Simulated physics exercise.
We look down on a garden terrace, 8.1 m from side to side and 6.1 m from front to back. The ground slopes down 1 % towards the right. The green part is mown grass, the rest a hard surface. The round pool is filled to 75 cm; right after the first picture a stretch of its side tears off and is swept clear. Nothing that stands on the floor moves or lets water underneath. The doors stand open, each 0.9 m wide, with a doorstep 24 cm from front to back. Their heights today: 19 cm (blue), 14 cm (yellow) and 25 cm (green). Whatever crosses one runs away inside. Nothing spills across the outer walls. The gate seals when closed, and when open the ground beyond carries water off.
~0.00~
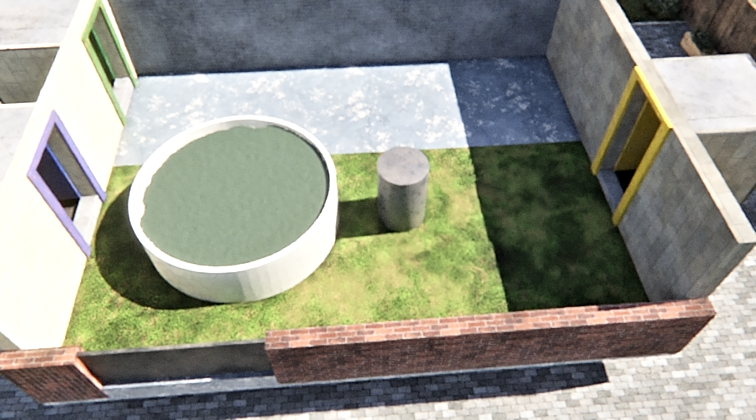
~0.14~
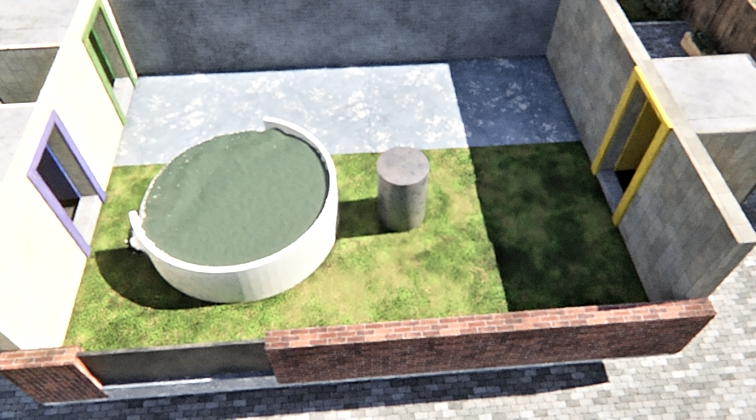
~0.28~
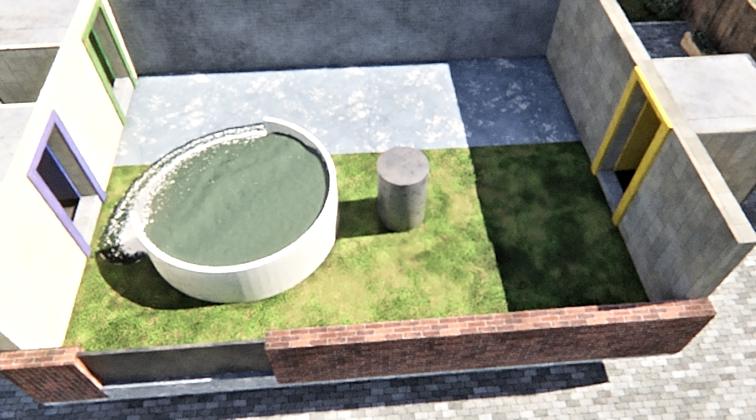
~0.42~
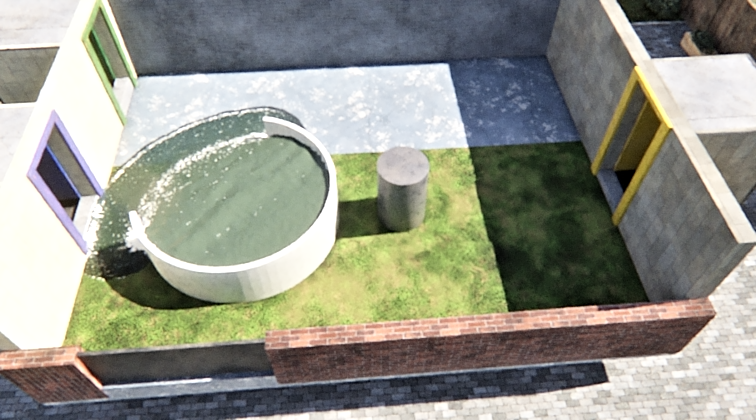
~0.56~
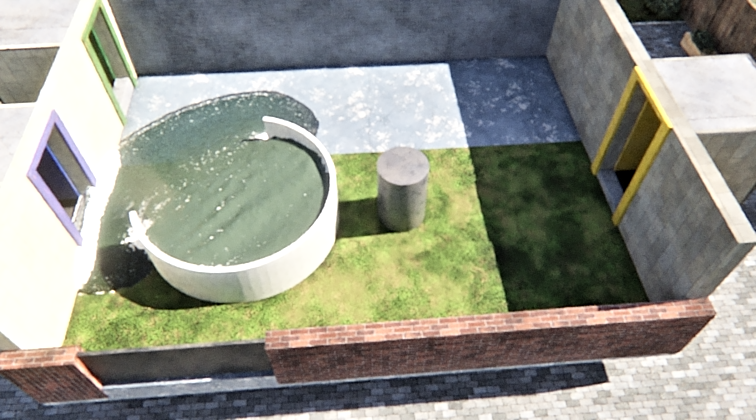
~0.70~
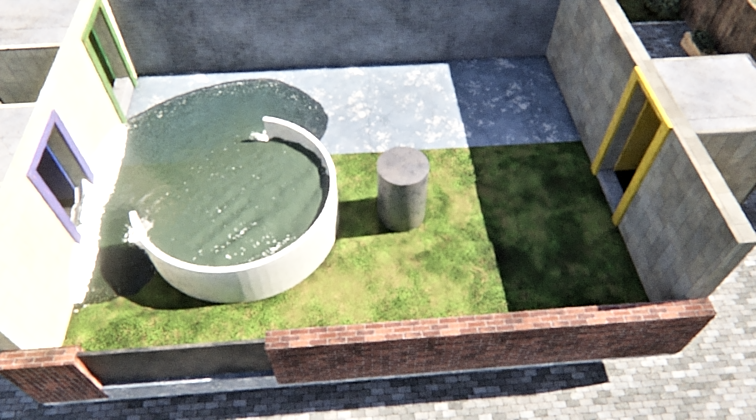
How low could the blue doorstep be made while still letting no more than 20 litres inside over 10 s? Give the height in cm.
About 37 cm.
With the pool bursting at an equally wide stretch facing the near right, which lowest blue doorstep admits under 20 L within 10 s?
Then roughly 6.0 cm.
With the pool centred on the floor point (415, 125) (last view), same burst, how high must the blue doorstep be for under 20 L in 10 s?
About 11.0 cm.
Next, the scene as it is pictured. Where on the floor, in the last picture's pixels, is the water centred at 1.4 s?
At about (213, 185).
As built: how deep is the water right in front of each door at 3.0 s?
Depths in cm: Blue 23, yellow 0, green 41.
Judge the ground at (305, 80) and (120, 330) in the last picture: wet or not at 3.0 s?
In that order: Flooded, under water.
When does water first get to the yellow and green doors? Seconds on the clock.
Arrival: Yellow 5.0 s, green 0.9 s.
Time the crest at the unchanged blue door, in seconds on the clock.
At about 0.8 s.
After 1.4 s water covers 30 % of the floor, deepest (66 cm) near (137, 78); 37 cm at the blue door, 84 litres in over its 19 cm doorstep.
After 3.0 s water covers 45 % of the floor, deepest (42 cm) near (132, 97); 23 cm at the blue door, 176 litres in over its 19 cm doorstep.
After 10.0 s water covers 95 % of the floor, deepest (16 cm) near (612, 334); 8 cm at the blue door, 183 litres in over its 19 cm doorstep.
At the blue door as built, the water arrived by 0.5 s and peaked near 41 cm at 0.8 s.
With a doorstep of 33.5 cm, 38 litres would have come in within the 10 s; with 45.5 cm, 1 litre. So under 20 litres takes about 37 cm.
